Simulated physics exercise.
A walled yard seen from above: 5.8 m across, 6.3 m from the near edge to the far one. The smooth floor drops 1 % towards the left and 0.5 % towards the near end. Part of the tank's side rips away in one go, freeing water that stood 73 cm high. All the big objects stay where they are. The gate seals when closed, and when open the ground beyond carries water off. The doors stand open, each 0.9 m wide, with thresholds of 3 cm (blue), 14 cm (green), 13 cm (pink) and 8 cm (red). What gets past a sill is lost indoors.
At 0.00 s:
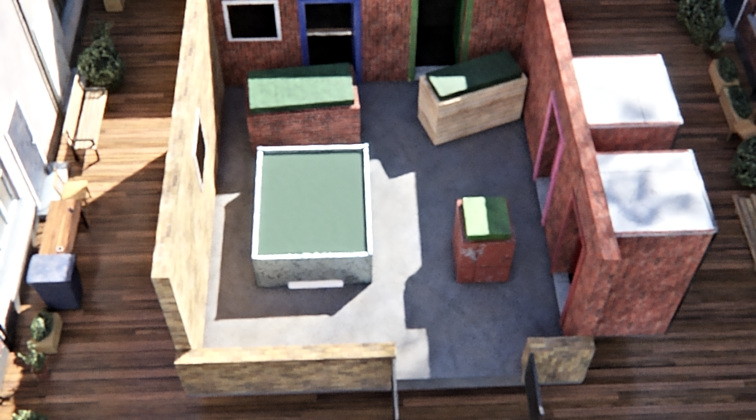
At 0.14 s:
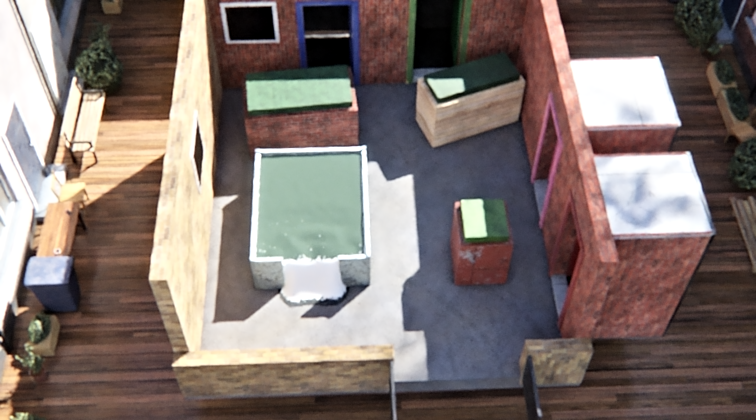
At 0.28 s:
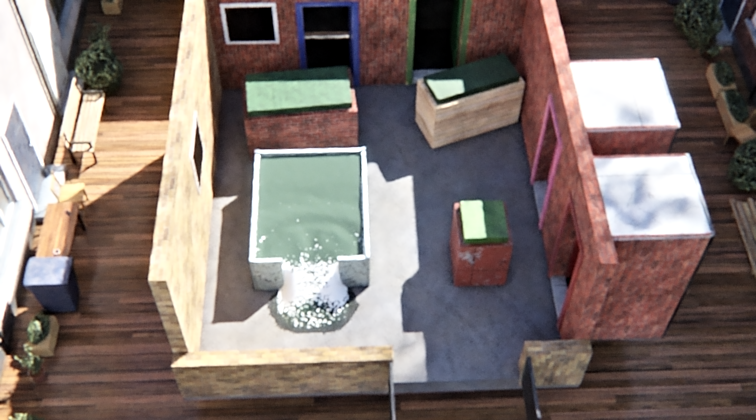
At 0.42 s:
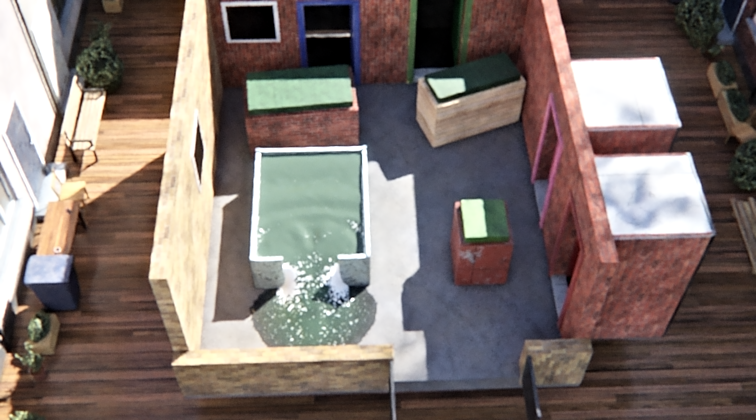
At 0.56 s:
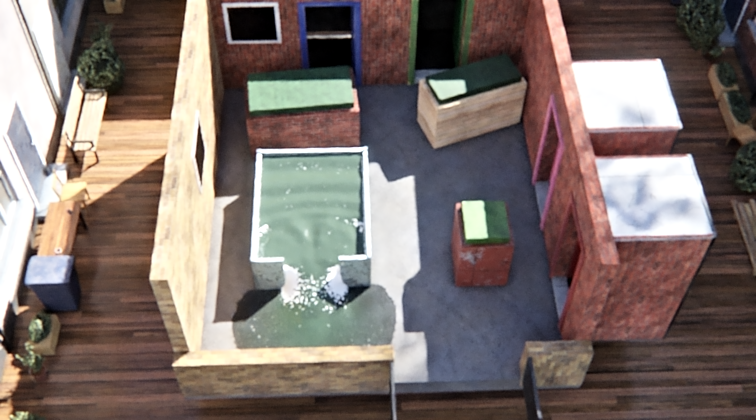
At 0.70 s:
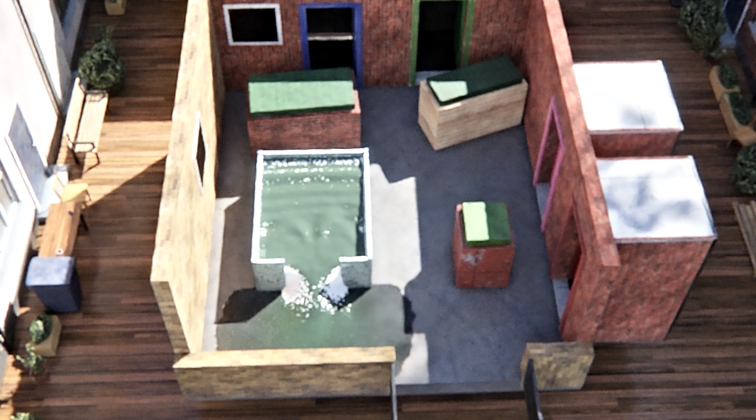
Green water lies still in a white-rimmed tank at the left of a walled yard seen from above, with green-topped boxes around it, brick and tan walls, and wooden decking outside. The middle of the tank's near side gives way, and white water bursts onto the grey floor. It splashes and spreads into a widening green pool towards the near wall, while ripples cross the tank.
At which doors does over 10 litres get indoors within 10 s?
Door by door: At the blue door it goes over the limit; at the green door it stays under the limit; at the pink door it keeps below the limit; at the red door it goes over the limit.
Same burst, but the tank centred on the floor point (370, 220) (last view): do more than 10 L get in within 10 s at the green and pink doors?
Then: Green below, pink below.
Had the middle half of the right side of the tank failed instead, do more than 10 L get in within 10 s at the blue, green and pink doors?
Against that limit: Blue past it, green under, pink over.
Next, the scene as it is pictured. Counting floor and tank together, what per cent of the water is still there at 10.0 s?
About 82 per cent.
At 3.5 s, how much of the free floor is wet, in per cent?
Some 55 per cent of it.
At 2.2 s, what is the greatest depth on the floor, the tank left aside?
About 47 cm.
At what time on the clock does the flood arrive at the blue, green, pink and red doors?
Blue 4.5 s, green 5.5 s, pink 3.4 s, red 2.2 s.
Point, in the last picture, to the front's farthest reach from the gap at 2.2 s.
At about (566, 365).
After 1.4 s water covers 20 % of the floor and is deepest (55 cm) near (200, 376); blue door not reached, green door not reached, pink door not reached, red door not reached.
After 2.2 s water covers 35 % of the floor and is deepest (47 cm) near (200, 376); blue door not reached, green door not reached, pink door not reached, red door not reached.
After 3.5 s water covers 55 % of the floor and is deepest (30 cm) near (200, 376); blue door not reached, green door not reached, pink door 1 cm at the sill, 0 L in, red door 18 cm at the sill, 26 L in.
After 6.0 s water covers 85 % of the floor and is deepest (24 cm) near (225, 96); blue door 5 cm at the sill, 0 L in, green door 5 cm at the sill, 0 L in, pink door 3 cm at the sill, 0 L in, red door 11 cm at the sill, 65 L in.
After 10.0 s water covers 95 % of the floor and is deepest (19 cm) near (511, 108); blue door 7 cm at the sill, 36 L in, green door 17 cm at the sill, 1 L in, pink door 7 cm at the sill, 0 L in, red door 7 cm at the sill, 73 L in.
